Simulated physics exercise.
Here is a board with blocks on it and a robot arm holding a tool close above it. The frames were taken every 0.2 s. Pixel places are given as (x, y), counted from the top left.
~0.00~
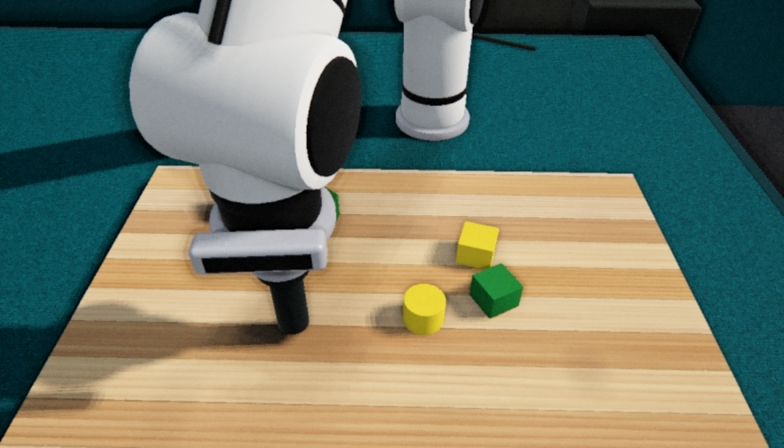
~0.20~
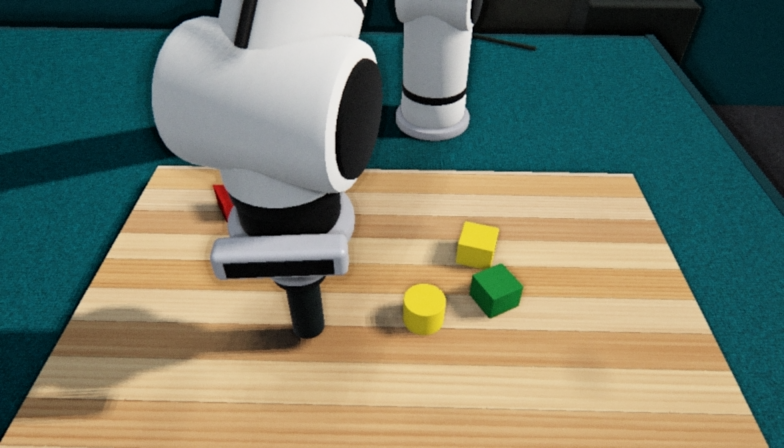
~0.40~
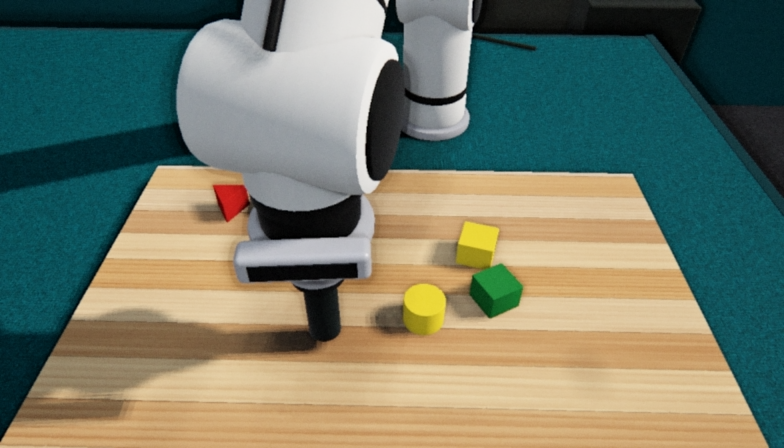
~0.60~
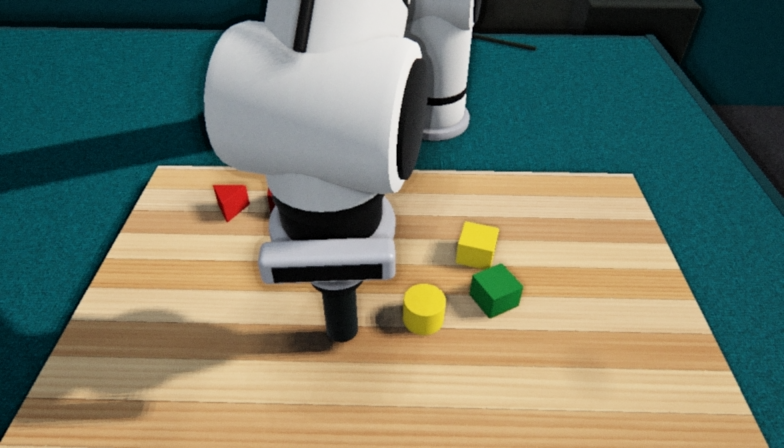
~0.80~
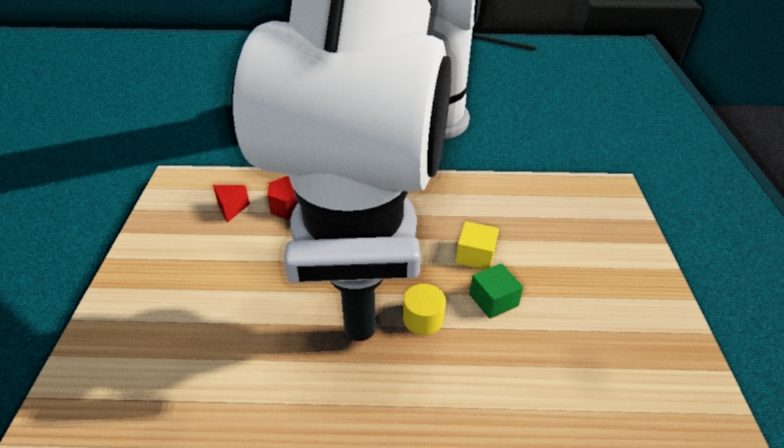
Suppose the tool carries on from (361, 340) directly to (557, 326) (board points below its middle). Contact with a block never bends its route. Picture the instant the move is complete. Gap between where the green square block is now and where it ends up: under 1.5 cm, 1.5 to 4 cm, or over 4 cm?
It travels less than 1.5 cm.
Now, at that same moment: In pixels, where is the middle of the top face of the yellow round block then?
The centre of its top will be at (452, 287).
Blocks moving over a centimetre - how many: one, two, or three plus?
The answer is a single block.
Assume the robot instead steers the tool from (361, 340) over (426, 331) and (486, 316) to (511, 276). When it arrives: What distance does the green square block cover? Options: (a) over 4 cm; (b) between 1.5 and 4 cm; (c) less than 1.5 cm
My answer is option a.
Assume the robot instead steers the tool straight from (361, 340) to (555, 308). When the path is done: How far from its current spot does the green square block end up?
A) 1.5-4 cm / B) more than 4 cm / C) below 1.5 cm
A.
On the path given first. One third of the way, tool (430, 325); yellow round block (444, 291).
Two thirds of the way, tool (495, 321); yellow round block (452, 287).
At the end, tool (560, 315); yellow round block (452, 287); green square block still.
